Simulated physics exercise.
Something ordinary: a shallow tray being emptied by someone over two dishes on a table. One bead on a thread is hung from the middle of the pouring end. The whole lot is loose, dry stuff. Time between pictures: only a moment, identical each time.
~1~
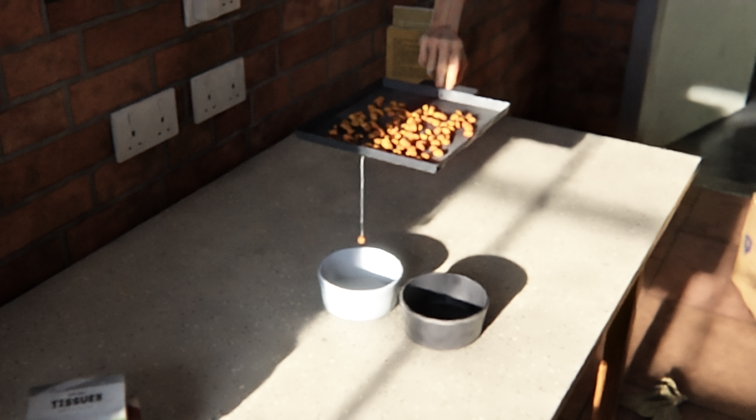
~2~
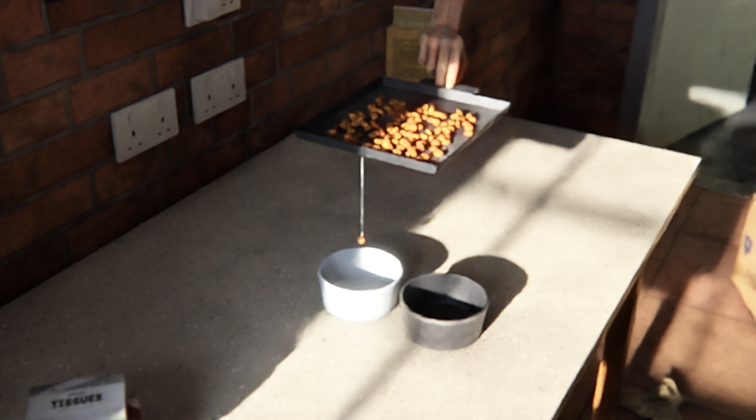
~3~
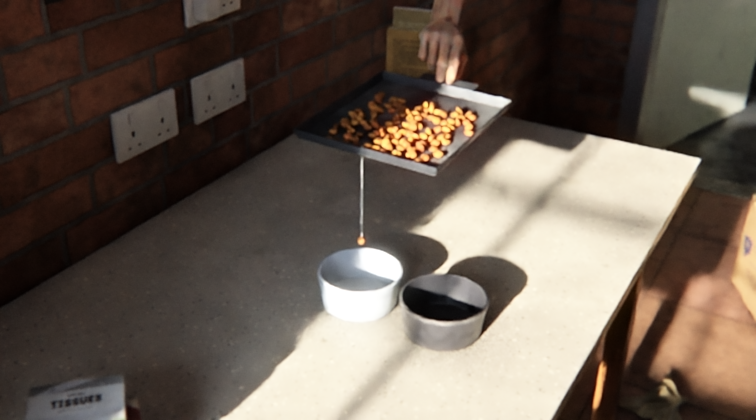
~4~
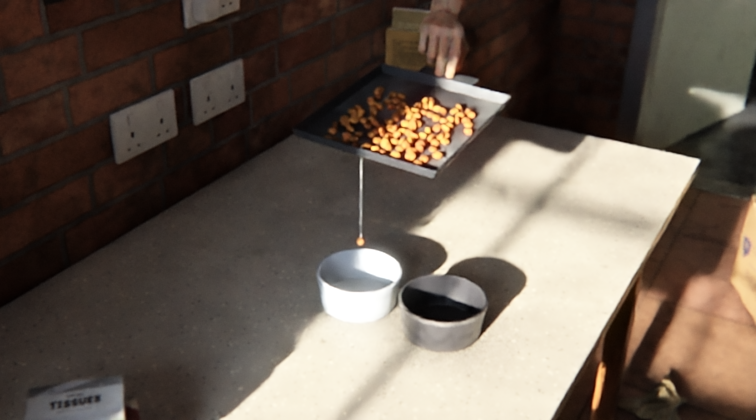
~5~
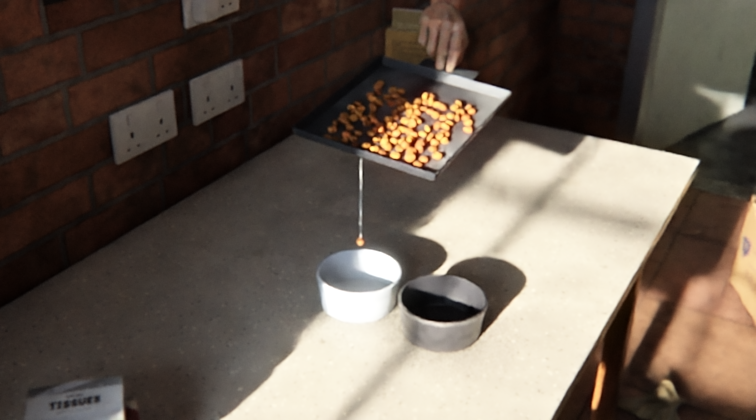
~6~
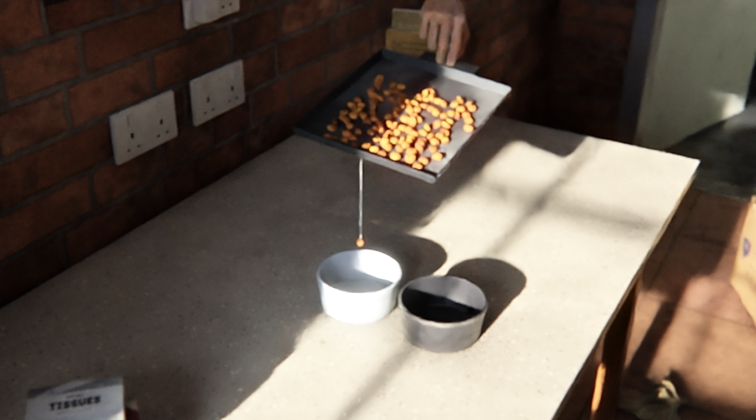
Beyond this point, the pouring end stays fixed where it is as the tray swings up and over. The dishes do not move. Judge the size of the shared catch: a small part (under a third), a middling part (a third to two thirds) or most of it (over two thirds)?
A middling part.
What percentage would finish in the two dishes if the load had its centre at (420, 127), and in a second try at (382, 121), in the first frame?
Near 60 % and 50 %.
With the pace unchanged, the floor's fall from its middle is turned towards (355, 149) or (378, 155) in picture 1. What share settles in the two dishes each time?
Lab note: Try one about 50 %, try two about 80 %.
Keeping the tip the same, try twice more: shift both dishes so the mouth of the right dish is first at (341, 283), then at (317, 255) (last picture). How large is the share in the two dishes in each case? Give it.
The first position comes out at 10 per cent, the other at 0 per cent.
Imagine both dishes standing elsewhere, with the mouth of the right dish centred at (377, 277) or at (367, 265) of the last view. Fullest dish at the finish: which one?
In turn: Right; the right dish.
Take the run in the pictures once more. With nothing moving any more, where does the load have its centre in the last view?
I'd place the middle at about (409, 301).
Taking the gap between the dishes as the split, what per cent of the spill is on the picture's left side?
Some 10 %.
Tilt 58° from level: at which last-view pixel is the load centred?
(406, 155).
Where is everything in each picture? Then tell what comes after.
The first frame shows corners of the pouring end near (298, 129) and (435, 163), level; middle of the load near (403, 133), bits of cat kibble; left dish near (339, 301); right dish near (424, 330); bead on its thread near (362, 240).
The second frame shows corners of the pouring end near (298, 129) and (435, 164), level; middle of the load near (403, 133).
The third frame shows corners of the pouring end near (298, 128) and (435, 166), tipped barely, lowest at the right corner; middle of the load near (403, 133).
The fourth frame shows corners of the pouring end near (297, 127) and (434, 169), tipped a little, lowest at the right corner; middle of the load near (403, 131).
The fifth frame shows corners of the pouring end near (296, 126) and (434, 171), tipped a little, lowest at the right corner; middle of the load near (405, 121).
The sixth frame shows corners of the pouring end near (297, 125) and (434, 174), tipped a little, lowest at the right corner; middle of the load near (406, 119); left dish near (337, 303); right dish near (423, 333).
Shortly afterwards, tray tipped steeply; all but a few on the tray; only a few in the air.
Next, tray tipped right over; near a quarter in the right dish; near a quarter in the left dish; near half outside both; a little in the air.
Some moments later, tray tipped past a quarter turn; near a quarter in the right dish; near a quarter in the left dish; near half outside both.
In the end, tray tipped past a quarter turn; near a quarter in the right dish; near a quarter in the left dish; near half outside both.
